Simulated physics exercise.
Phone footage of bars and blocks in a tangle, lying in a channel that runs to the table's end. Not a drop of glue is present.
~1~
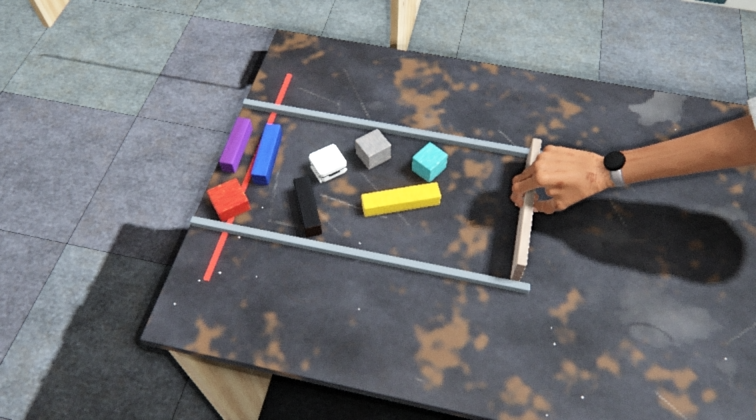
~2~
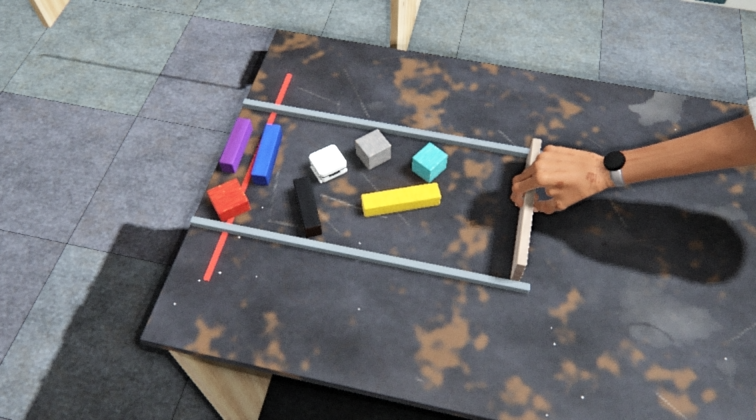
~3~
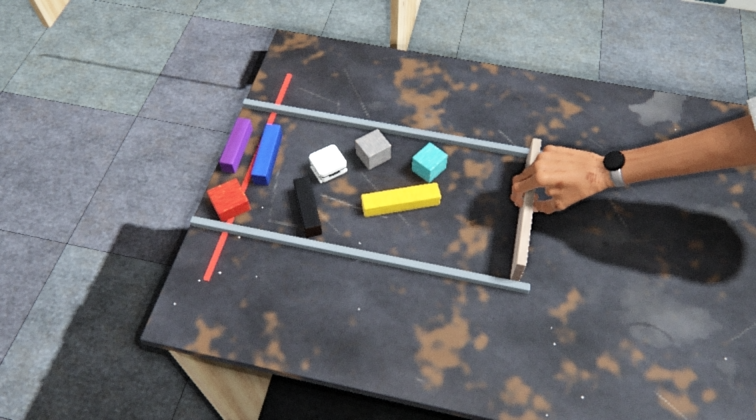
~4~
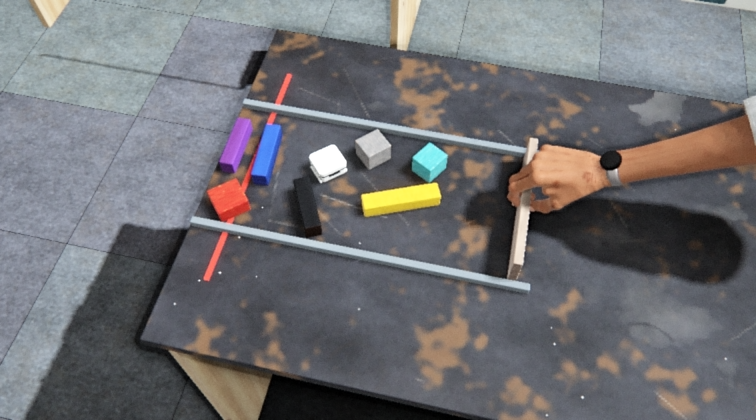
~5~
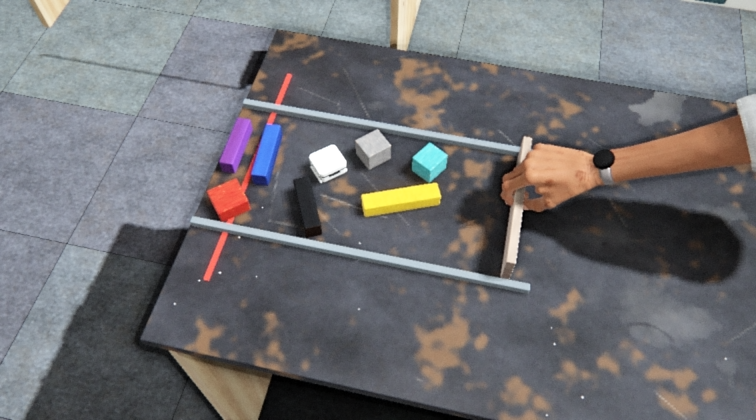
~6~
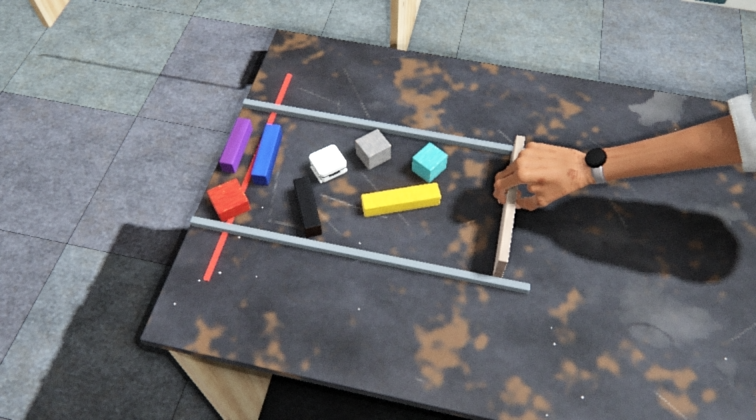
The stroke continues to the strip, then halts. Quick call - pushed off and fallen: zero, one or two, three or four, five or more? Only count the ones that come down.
Call: Three or four.
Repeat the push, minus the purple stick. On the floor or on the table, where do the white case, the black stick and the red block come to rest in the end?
As for the white case, it is retained; the black stick is retained; the red block is not retained.
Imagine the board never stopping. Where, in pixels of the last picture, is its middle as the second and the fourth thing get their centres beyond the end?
About (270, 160), then about (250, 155).
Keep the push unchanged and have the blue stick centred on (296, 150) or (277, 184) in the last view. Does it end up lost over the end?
At the first place it does not stay, and at the second it does not stay.
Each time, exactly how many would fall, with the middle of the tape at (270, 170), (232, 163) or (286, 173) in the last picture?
Counts per try, in order: 1 / 6 / 0.
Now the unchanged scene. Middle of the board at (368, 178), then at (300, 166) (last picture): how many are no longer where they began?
Counts: 5 / 7.
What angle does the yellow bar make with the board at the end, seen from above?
Around 0 degrees.
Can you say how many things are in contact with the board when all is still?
Tally at the end: 3.
Soon after, none off yet; purple stick at rest near (236, 145); red block at rest near (229, 200); blue stick at rest near (267, 154).
In the end, the number that fall off is three or four; gone, blue stick, red block and purple stick.
